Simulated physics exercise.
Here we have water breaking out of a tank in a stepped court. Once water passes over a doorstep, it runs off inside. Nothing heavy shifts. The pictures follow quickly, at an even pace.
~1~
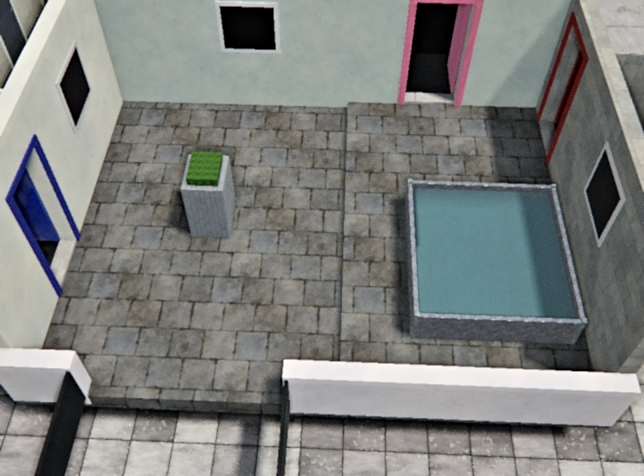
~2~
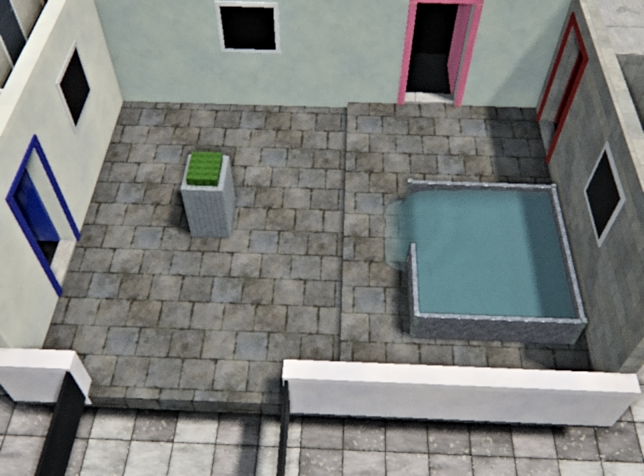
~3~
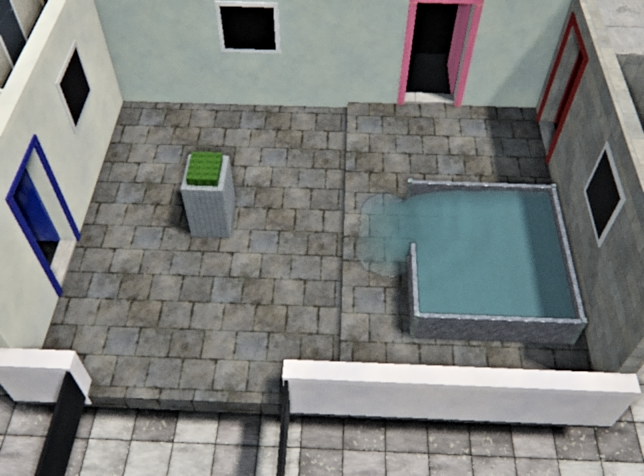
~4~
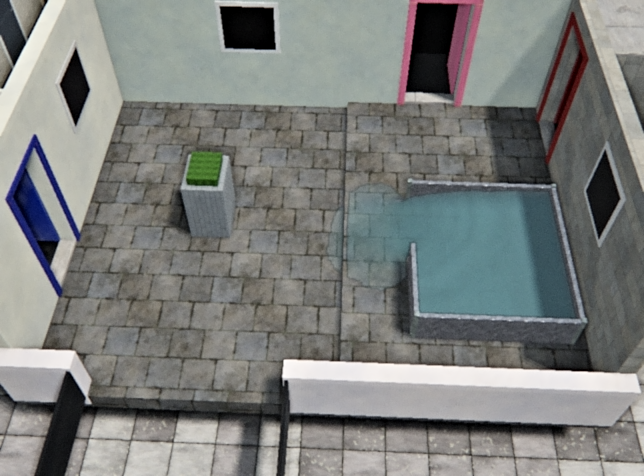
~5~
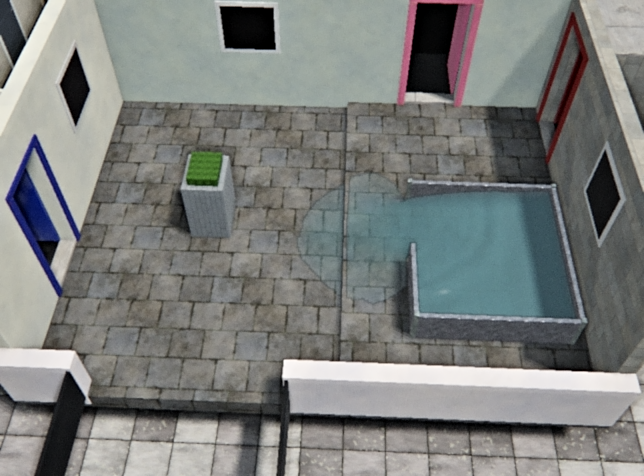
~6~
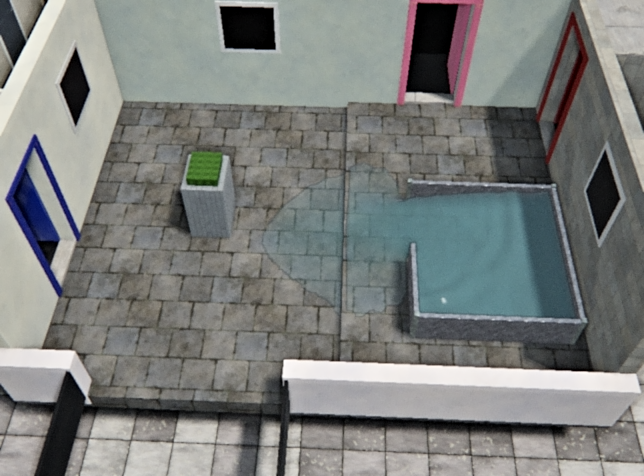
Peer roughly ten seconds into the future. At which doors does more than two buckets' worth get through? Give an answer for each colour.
The red door will let through no more than two buckets, the pink door will let through no more than two buckets, the blue door will let through over two buckets.
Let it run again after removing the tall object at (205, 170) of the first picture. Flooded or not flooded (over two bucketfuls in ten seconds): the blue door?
Simply put, blue clears the line.
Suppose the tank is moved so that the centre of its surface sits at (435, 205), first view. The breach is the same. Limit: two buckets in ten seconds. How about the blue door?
One by one: Blue door keeps below it.
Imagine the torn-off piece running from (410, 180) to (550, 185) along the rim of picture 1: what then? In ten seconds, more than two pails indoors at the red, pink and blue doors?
Well, the red door overshoots, the pink door overshoots, and the blue door comes up short.
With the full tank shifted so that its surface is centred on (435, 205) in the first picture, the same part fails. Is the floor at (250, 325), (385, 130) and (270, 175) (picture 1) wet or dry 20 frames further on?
Soaked, bone-dry, soaked.
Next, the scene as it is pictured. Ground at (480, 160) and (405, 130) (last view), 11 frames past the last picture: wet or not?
Same order as asked: Dry as before, dry as before.
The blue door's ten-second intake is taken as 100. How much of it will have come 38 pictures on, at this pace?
Around 40 in a hundred.
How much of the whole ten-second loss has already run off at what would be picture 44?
By then, close to 30 % of it.
A moment on, water covers 25 % of the floor; the red door not reached, the pink door not reached, the blue door not reached.
Next, water covers 45 % of the floor; the red door not reached, the pink door not reached, the blue door wet at the sill, nothing in.
Then, water covers 60 % of the floor; the red door not reached, the pink door not reached, the blue door under two buckets in.
Later, water covers 60 % of the floor; the red door not reached, the pink door not reached, the blue door over two buckets in.
In the end, water covers 65 % of the floor; the red door not reached, the pink door not reached, the blue door over two buckets in.
